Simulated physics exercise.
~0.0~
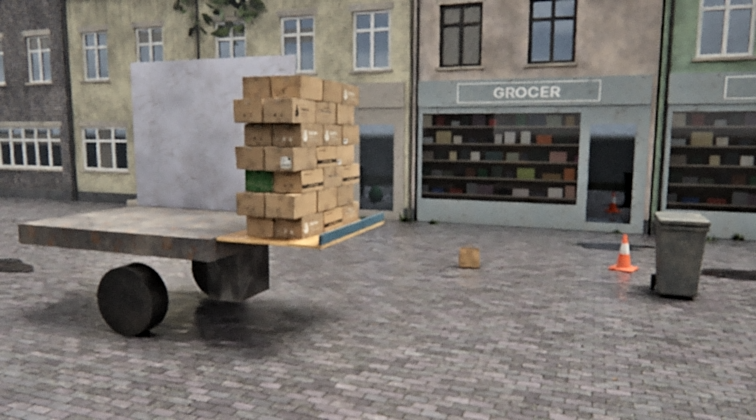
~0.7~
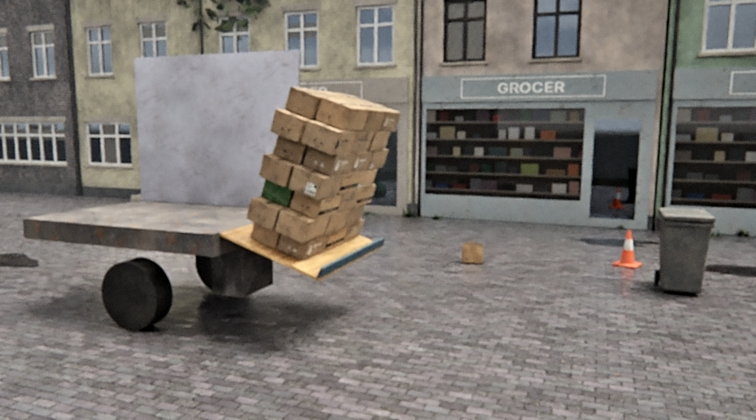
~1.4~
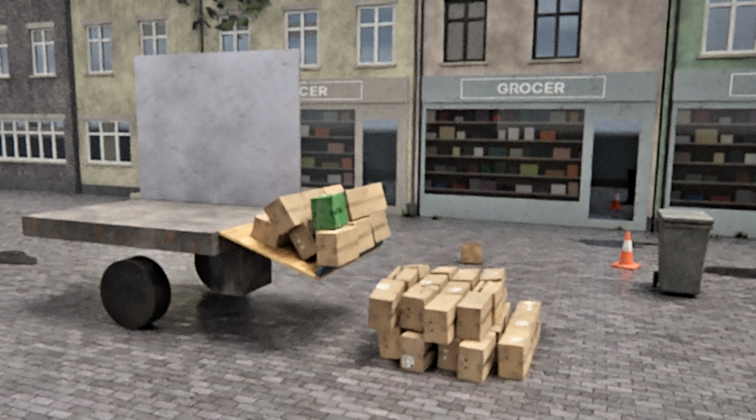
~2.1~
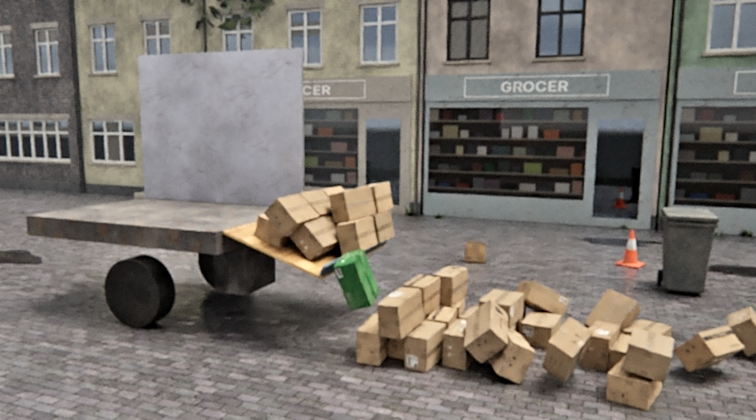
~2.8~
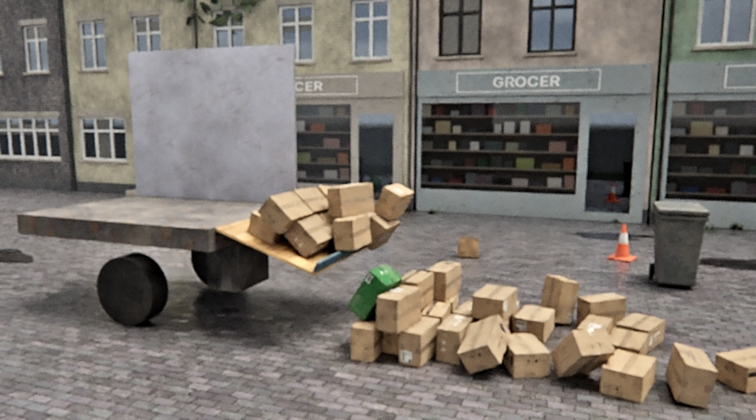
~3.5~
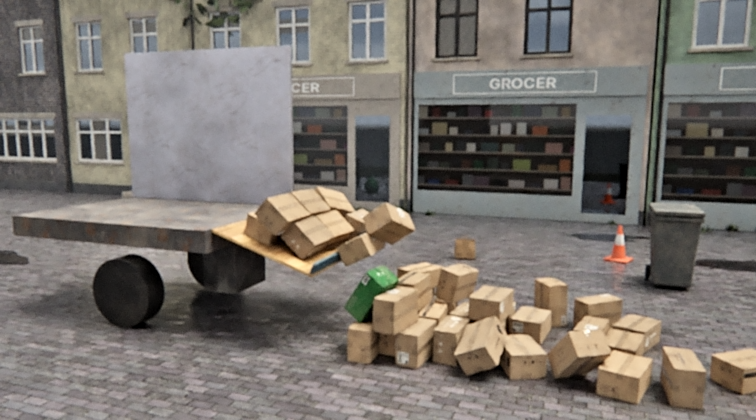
A lorry's tail lift tilts, and its stacked cartons topple right, most spilling onto the paving.
